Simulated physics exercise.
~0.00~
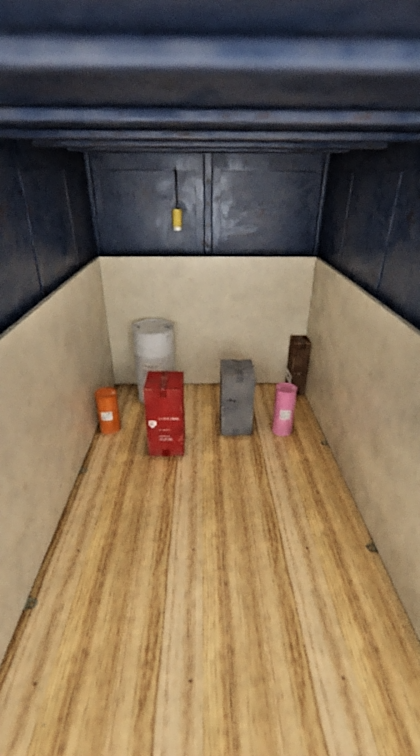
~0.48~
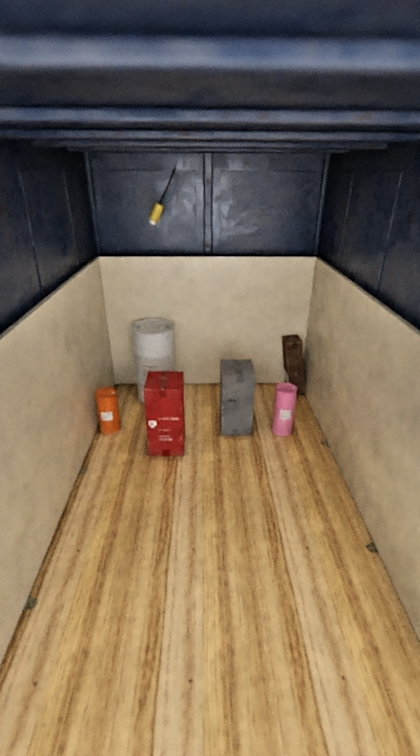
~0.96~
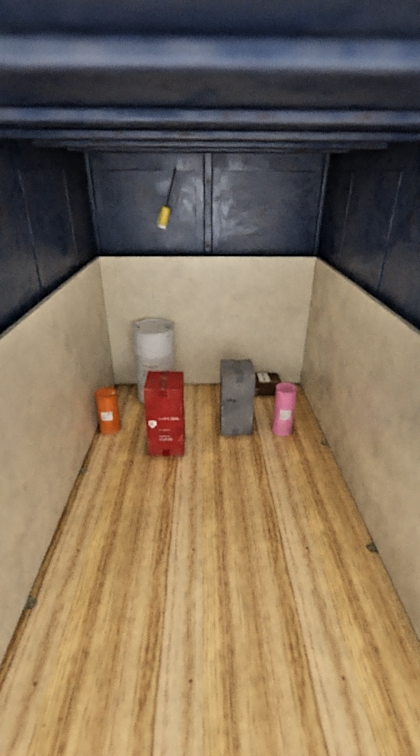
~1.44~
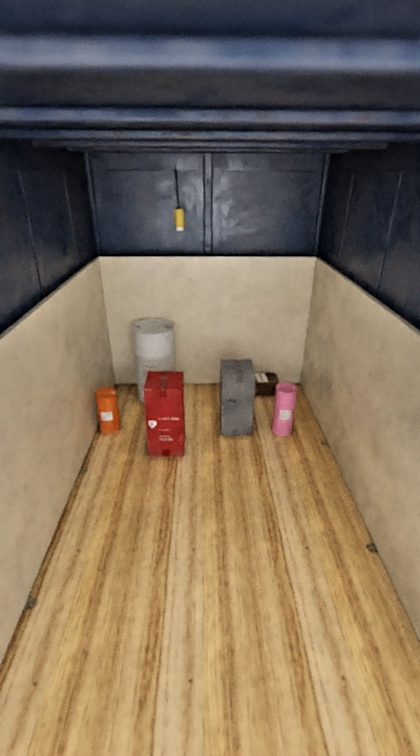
In a van's load bay, a brown box leans left, topples and ends on its side.
